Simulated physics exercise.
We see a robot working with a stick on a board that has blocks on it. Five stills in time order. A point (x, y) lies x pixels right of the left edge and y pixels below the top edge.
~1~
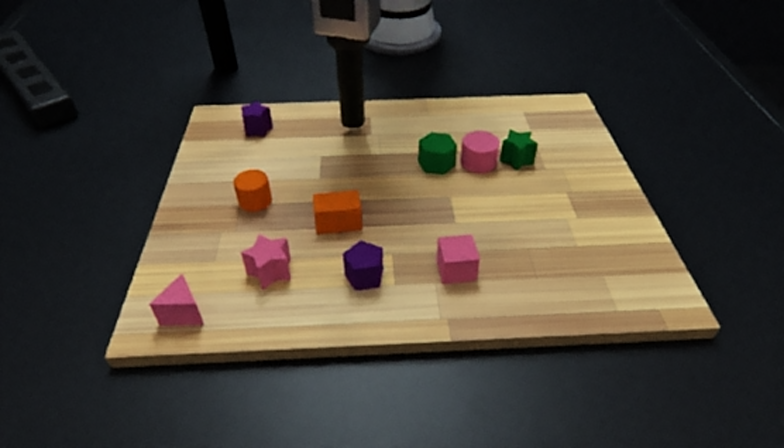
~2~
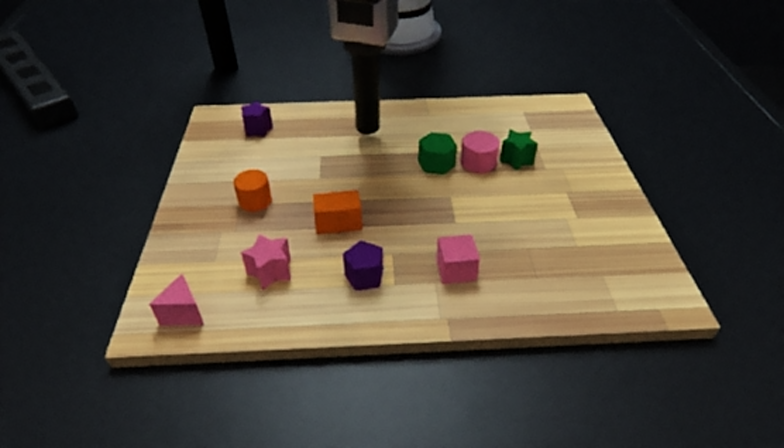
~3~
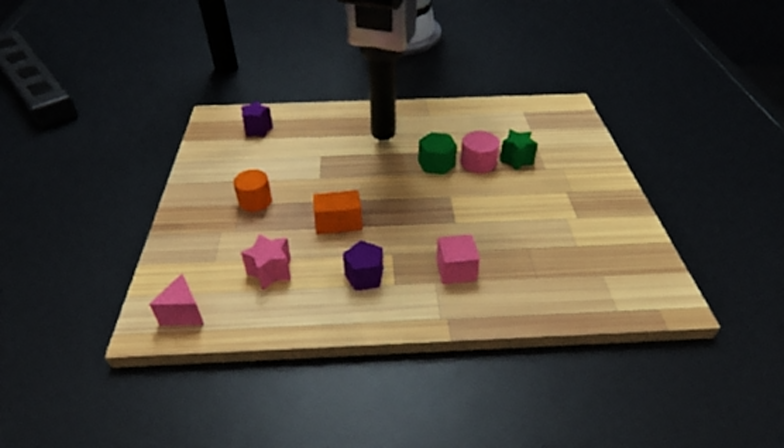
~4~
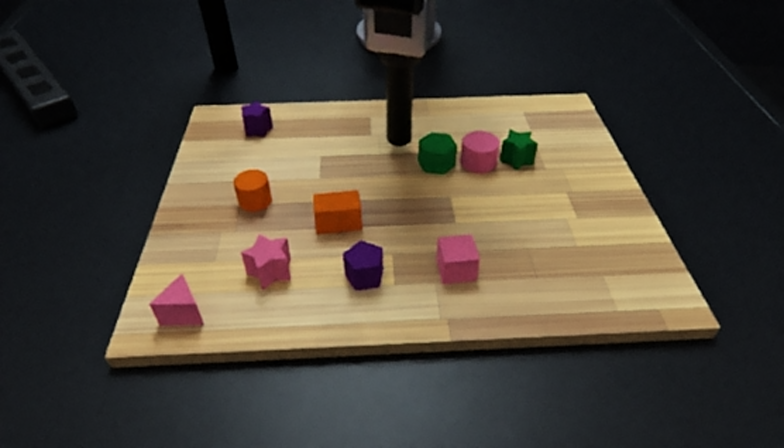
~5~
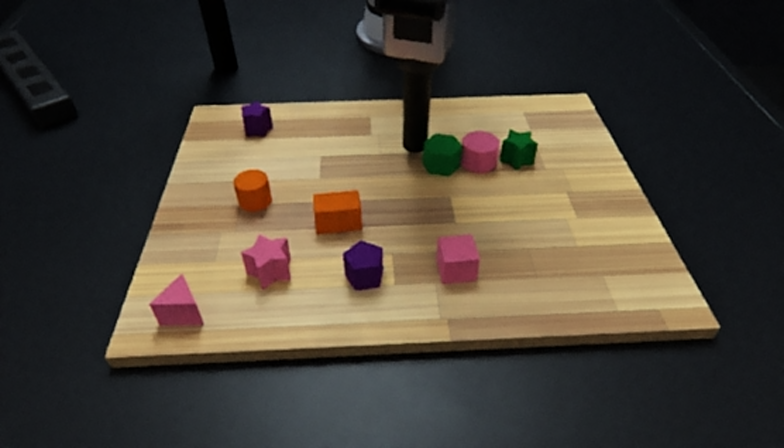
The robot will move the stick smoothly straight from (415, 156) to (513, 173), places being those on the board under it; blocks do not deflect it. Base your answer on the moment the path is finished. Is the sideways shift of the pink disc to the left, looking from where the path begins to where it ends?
Yes
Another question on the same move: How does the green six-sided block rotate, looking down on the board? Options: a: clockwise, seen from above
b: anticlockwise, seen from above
a.
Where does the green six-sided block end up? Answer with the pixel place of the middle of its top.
I expect it at (486, 166).
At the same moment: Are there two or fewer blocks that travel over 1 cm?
My answer is no.
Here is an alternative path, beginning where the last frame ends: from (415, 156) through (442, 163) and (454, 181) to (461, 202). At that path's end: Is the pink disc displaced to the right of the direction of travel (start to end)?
No, I don't think so.
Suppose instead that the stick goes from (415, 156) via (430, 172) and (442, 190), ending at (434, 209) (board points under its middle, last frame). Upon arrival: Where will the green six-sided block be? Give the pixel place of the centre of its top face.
It sits at (474, 162).
The first path, step by step. One third of the way, stick at (449, 152); green six-sided block at (469, 156), turned 15° clockwise; pink disc at (499, 143); green star at (528, 136), turned 20° clockwise.
Two thirds of the way, stick at (481, 157); green six-sided block at (485, 165), turned 55° clockwise; pink disc at (514, 144); green star at (538, 134), turned 10° clockwise.
At the end, stick at (515, 163); green six-sided block at (486, 166), turned 65° clockwise; pink disc at (546, 145); green star at (556, 129), turned 15° anticlockwise.
